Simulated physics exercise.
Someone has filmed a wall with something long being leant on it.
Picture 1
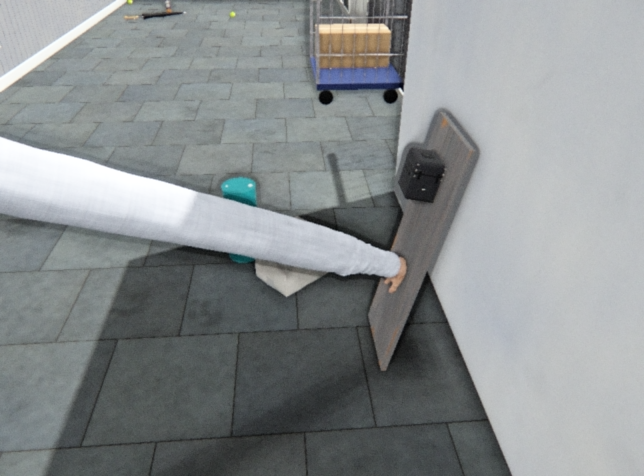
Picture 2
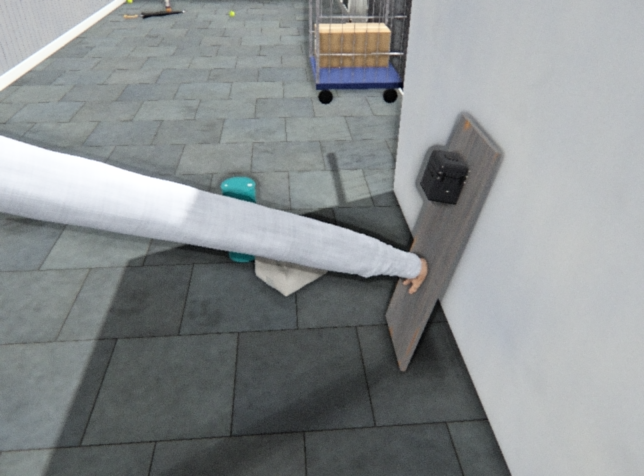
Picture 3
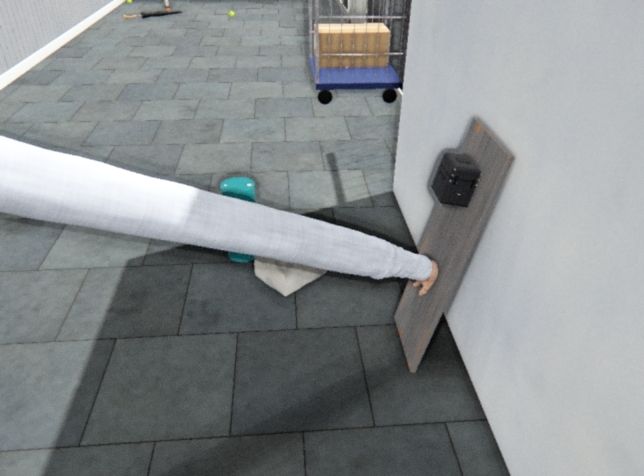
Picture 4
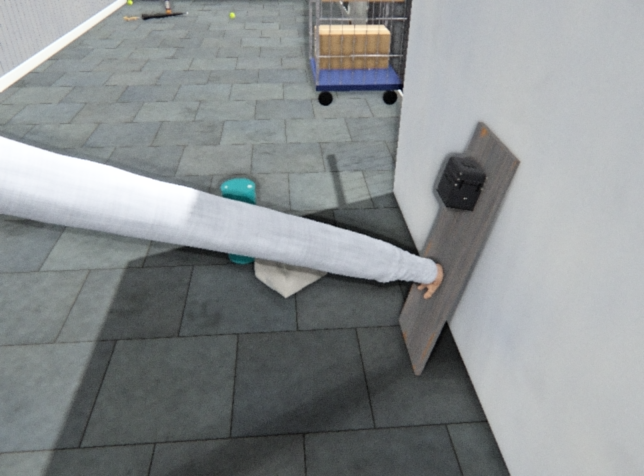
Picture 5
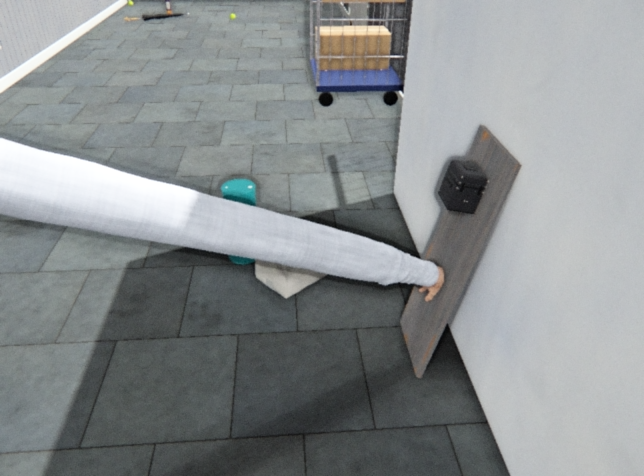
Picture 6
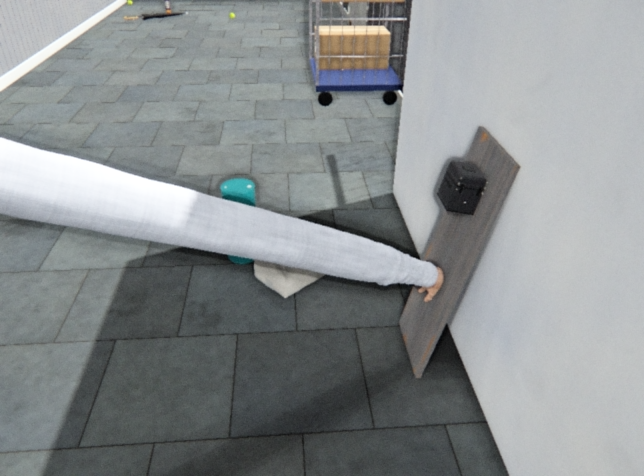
In a room with grey floor tiles and white walls, the view looks down from a fixed spot. A white-sleeved arm reaches in from the left to a grey board with a black box on it, near teal and off-white objects, with a blue-based cart holding a tan box behind. The hand moves the board a short way right against the wall, then both stay still.
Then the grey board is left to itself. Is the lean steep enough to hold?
It stays up.
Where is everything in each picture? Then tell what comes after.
On its way; grey board (411, 250), in the first frame.
On its way; grey board (432, 251), in the second frame.
On its way; grey board (442, 253), in the third frame.
On its way; grey board (448, 257), in the fourth frame.
Propped up under the hand; grey board (449, 259), in the fifth frame.
Propped up under the hand; grey board (448, 260), in the sixth frame.
Then, 0.20 s later than the last frame, all is still.
Then, 0.70 s later than the last frame, grey board resting near (448, 260).
When it is over, all 3 as before. End places, in pixels of the last picture, grey board near (448, 260). The board holds.
